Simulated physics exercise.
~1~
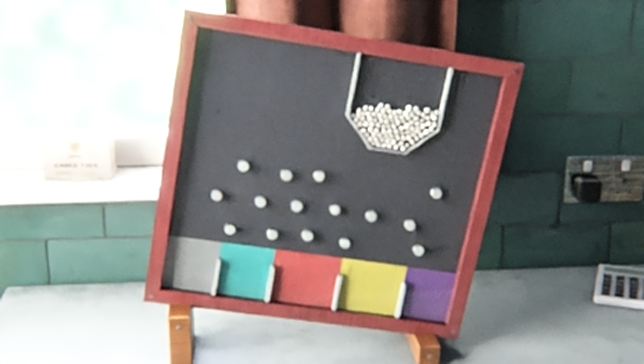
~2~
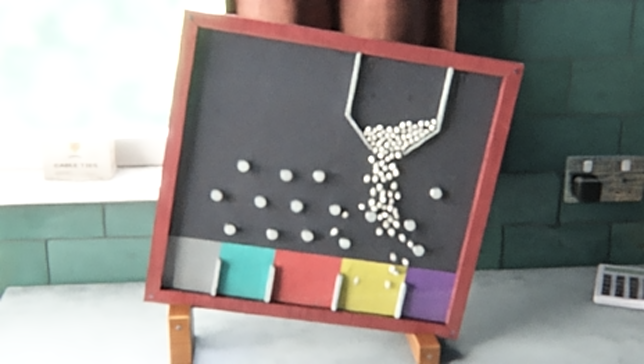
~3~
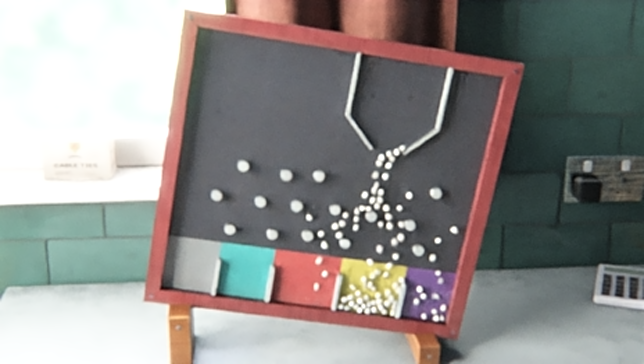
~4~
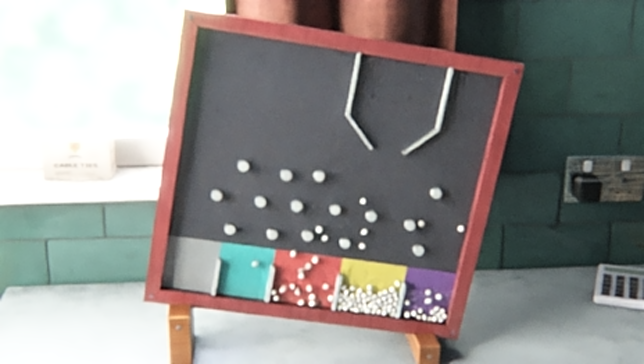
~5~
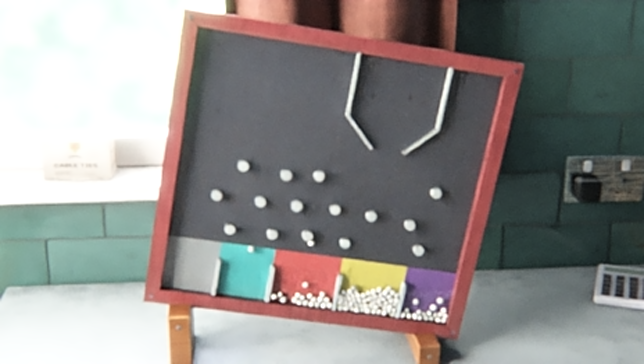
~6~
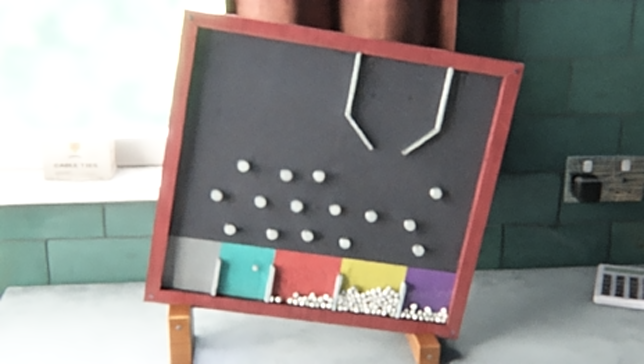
On a table, white beads pour from a hopper past pegs, settling mostly in yellow.
